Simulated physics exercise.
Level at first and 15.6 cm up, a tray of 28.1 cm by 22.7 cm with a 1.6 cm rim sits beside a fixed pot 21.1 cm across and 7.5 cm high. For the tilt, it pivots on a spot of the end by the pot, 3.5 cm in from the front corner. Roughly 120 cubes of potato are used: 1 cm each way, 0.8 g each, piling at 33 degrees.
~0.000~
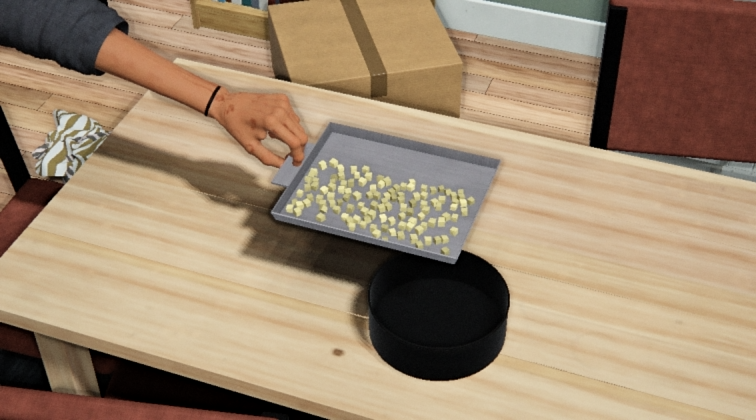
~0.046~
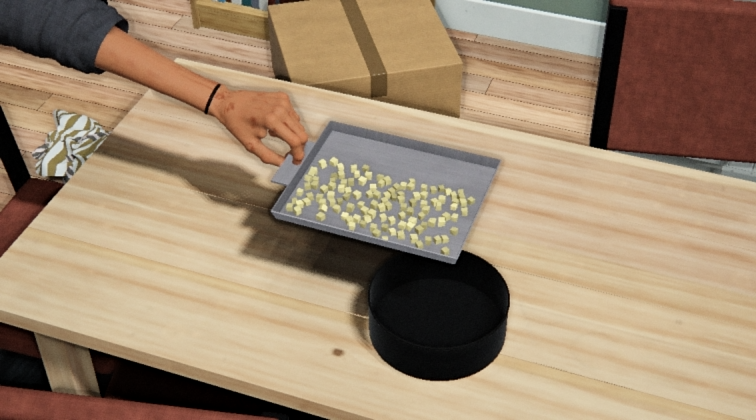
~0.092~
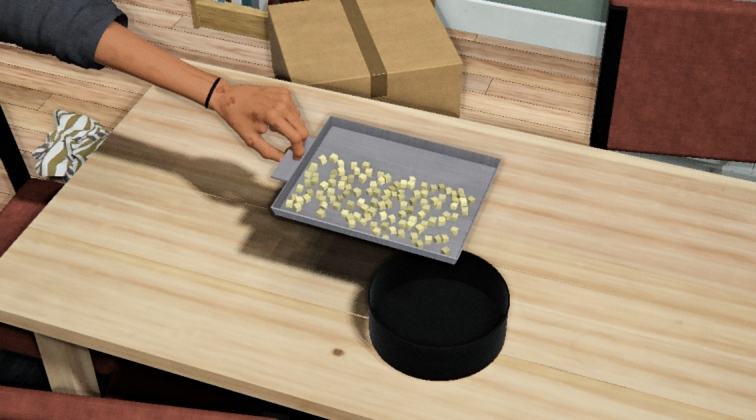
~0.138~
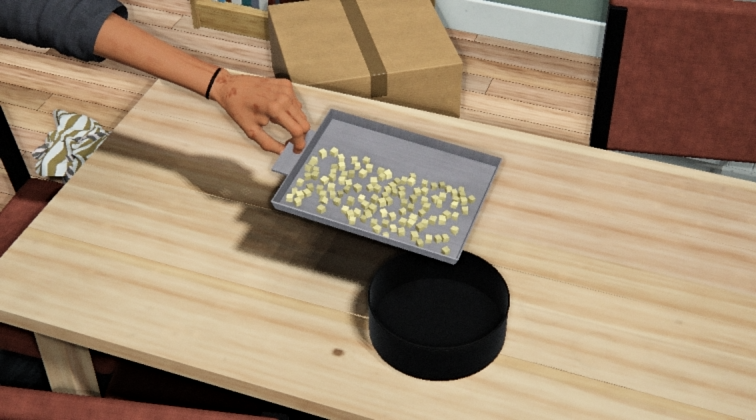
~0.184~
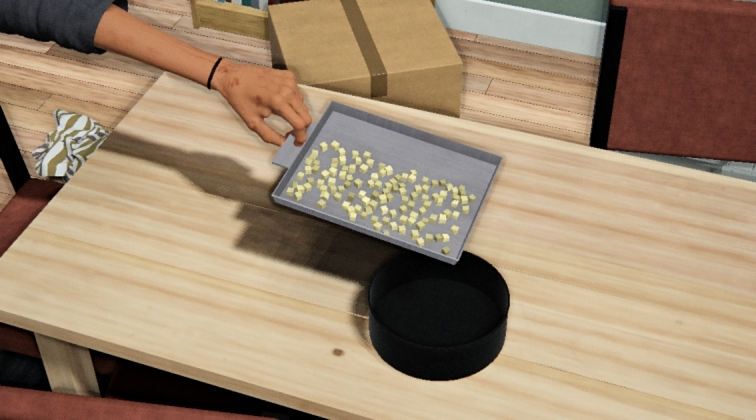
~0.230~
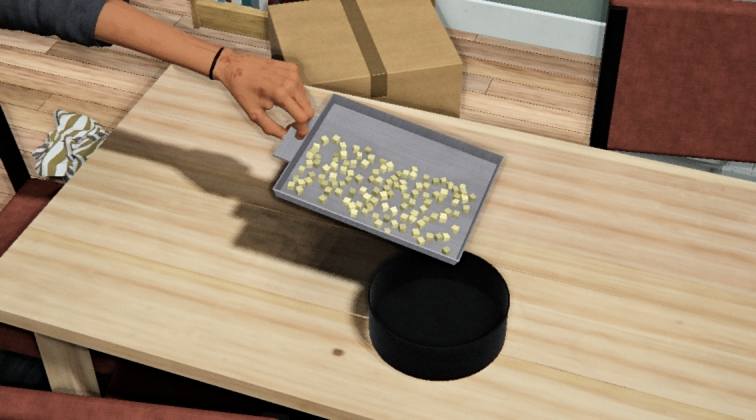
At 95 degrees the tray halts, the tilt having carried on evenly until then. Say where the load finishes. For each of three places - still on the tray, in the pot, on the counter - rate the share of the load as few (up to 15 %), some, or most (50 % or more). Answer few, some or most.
Tray: Few; pot: Most; counter: Some.
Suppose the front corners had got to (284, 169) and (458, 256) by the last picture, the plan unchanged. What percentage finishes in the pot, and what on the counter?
Final per cent - pot 25, counter 70.
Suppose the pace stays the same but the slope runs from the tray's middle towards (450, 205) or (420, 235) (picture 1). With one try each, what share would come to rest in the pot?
Near 35 and 95 per cent, in that order.
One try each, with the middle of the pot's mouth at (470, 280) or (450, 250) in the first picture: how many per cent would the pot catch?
I'd say some 95 per cent for the first and some 20 per cent for the second.
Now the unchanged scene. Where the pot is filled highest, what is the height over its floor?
Around 2.0 cm above the floor.
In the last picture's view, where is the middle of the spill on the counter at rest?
Spill centre at rest: About (563, 319).
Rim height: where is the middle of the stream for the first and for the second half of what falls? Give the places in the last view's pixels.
(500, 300) first, (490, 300) later, roughly.
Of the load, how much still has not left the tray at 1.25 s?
About 55%.
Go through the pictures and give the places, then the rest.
In the first picture, tray tilt 0 degrees, front corners at (275, 211) and (455, 256); middle of the pieces at (384, 202); pot at (439, 295).
In the second picture, tray tilt 1 degrees, front corners at (275, 210) and (455, 256); middle of the pieces at (384, 201).
In the third picture, tray tilt 2 degrees, front corners at (275, 206) and (455, 256); middle of the pieces at (385, 199).
In the fourth picture, tray tilt 5 degrees, front corners at (276, 200) and (455, 256), lowest corner right front; middle of the pieces at (385, 196).
In the fifth picture, tray tilt 8 degrees, front corners at (276, 194) and (456, 257), lowest corner right front; middle of the pieces at (386, 192).
In the sixth picture, tray tilt 11 degrees, front corners at (277, 188) and (456, 257), lowest corner right front; middle of the pieces at (387, 189); pot at (439, 295). The tray's pace is about 65 degrees a second.
After 0.84 s, tilt 50 degrees; the tray holds 100 %, the pot 0 %.
Then, at 1.25 s, tilt 77 degrees; the tray holds 55 %, the pot 25 %.
After 1.74 s, tilt 95 degrees; the tray holds 15 %, the pot 40 %.
At rest (2.7 s), tray 0 %, pot 75 %, counter 25 %.
